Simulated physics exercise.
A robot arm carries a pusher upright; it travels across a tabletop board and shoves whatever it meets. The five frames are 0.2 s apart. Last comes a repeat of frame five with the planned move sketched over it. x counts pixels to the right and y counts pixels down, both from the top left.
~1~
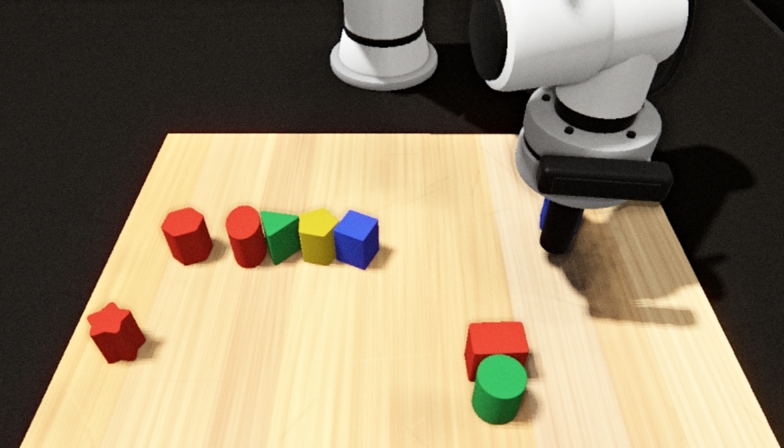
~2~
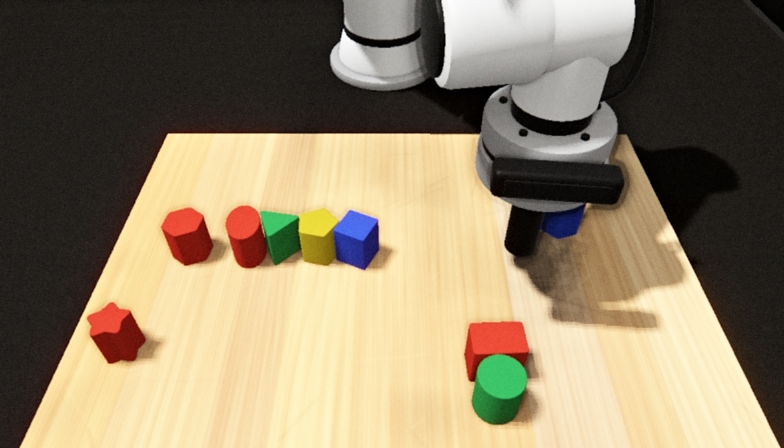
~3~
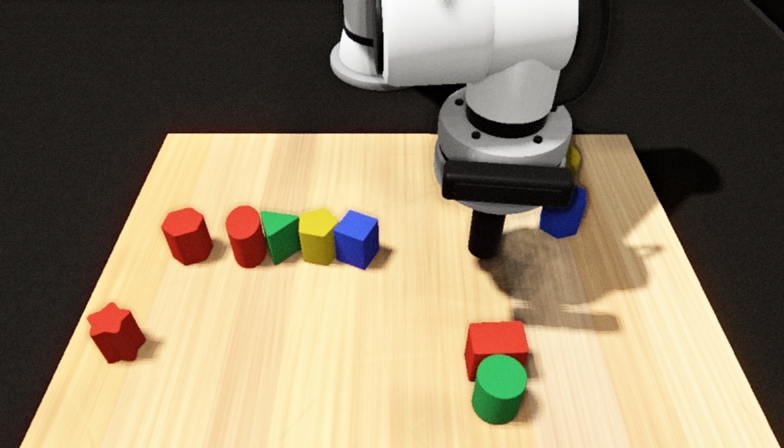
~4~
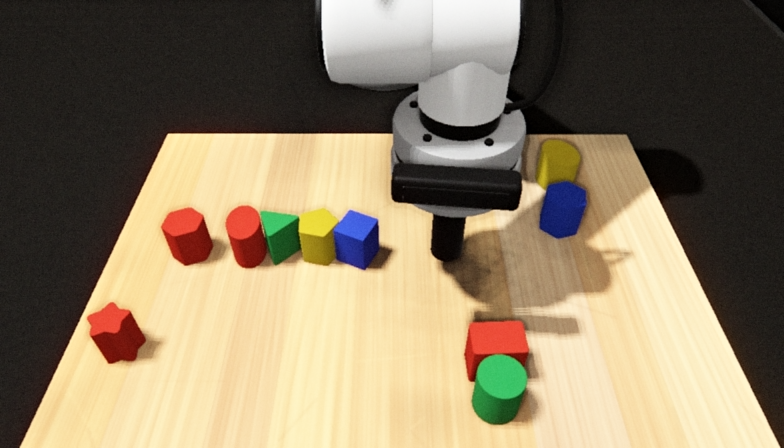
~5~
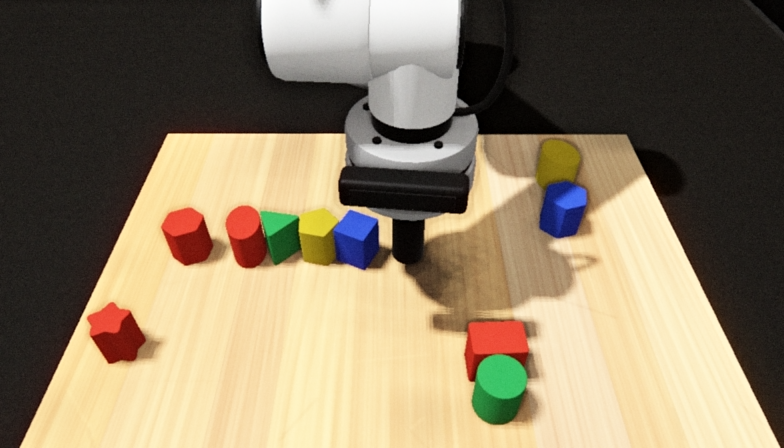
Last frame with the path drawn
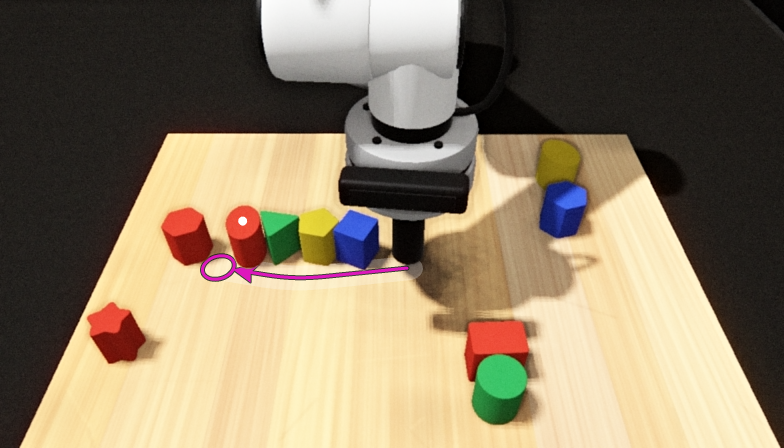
A white robot arm with a black rod-like pusher reaches over a pale wooden tabletop, seen from above at an angle against a dark background. A red block, a red oval, a green triangle, a yellow pentagon and a blue block line the left, with a red star below, red and green blocks lower right. The arm glides steadily left, uncovering blue and yellow blocks, while every block and the camera stay still.
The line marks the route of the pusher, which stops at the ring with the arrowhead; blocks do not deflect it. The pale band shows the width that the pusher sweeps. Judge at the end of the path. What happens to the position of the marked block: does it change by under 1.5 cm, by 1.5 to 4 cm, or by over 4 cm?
Movement: 1.5 to 4 cm.
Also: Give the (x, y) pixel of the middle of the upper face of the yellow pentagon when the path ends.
I expect it at (302, 203).
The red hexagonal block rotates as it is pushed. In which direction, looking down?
My prediction: CCW.
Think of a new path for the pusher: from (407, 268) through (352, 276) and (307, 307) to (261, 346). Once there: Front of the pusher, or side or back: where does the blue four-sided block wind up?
Prediction: Slipped aside.
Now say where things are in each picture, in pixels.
Tip of the pusher (555, 244), middles of tops, red hexagonal block (182, 221), red oval block (243, 221), green triangular piece (276, 220), yellow pentagon (317, 222), blue four-sided block (356, 224), in the first picture.
Pusher (520, 246), nothing pushed, in the second picture.
Pusher (483, 248), nothing pushed, in the third picture.
Pusher (446, 251), nothing pushed, in the fourth picture.
Pusher (408, 253), red hexagonal block (182, 221), red oval block (243, 221), green triangular piece (276, 220), yellow pentagon (317, 222), blue four-sided block (356, 224), in the fifth picture.
The line goes from (407, 268) by way of (311, 277) to (218, 267); the dot is on the red oval block.
The first path, step by step. One third of the way, pusher (341, 260); red oval block (236, 222), turned 15° anticlockwise; green triangular piece (270, 209), turned 40° anticlockwise; yellow pentagon (302, 204); blue four-sided block (332, 221), turned 50° clockwise.
Two thirds of the way, pusher (275, 262); red oval block (236, 222), turned 15° anticlockwise; green triangular piece (270, 209), turned 40° anticlockwise; yellow pentagon (302, 203); blue four-sided block (331, 221), turned 55° clockwise.
At the end, pusher (214, 252); red hexagonal block (176, 218), turned 20° anticlockwise; red oval block (218, 211), turned 50° clockwise; green triangular piece (270, 209), turned 40° anticlockwise; yellow pentagon (302, 203); blue four-sided block (331, 221), turned 55° clockwise.
